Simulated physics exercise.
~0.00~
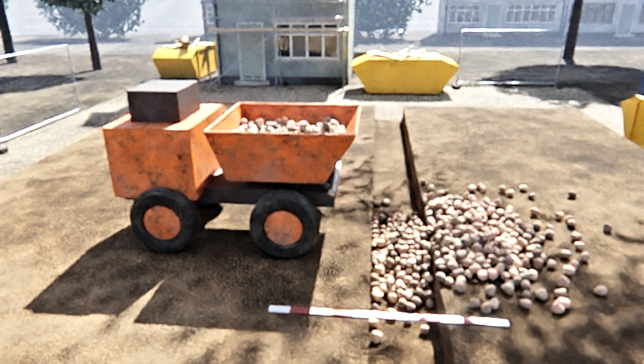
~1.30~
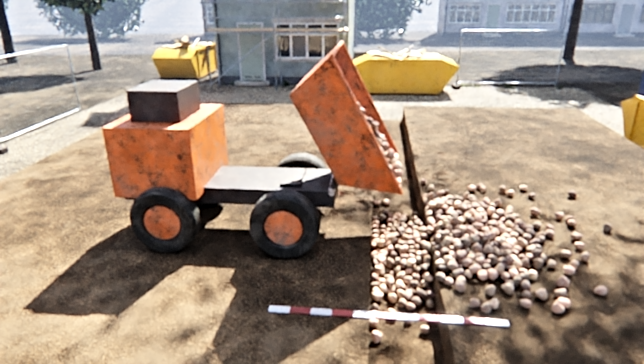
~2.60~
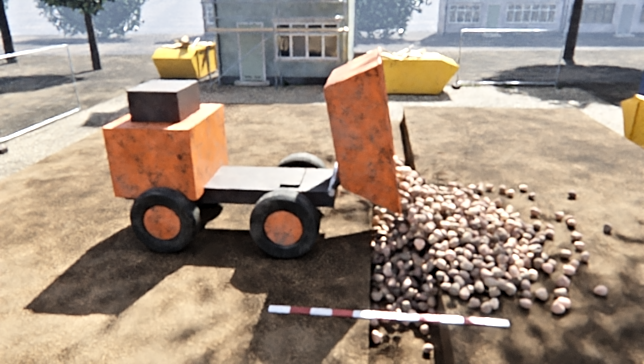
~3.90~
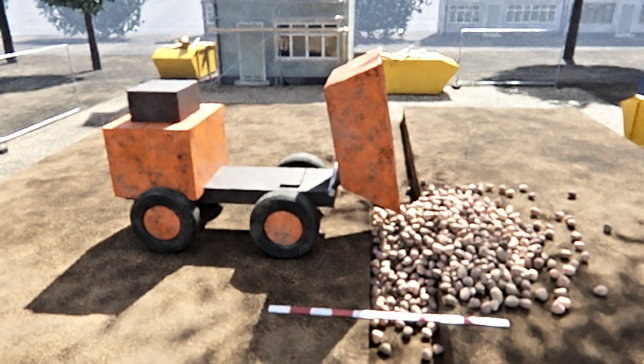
At the start, an orange dumper with black wheels stands on bare ground, its raised skip full of round, pale stones. To its right lies a trench partly filled with similar stones, with more scattered beyond it and a red and white staff in front. The skip tips steeply to the right while the dumper stays put. Stones then pour out of it, burying much of the dark upright edge along the trench. At the end, the skip hangs still, almost upright, and the stones form one broad heap over the trench and the ground past it.
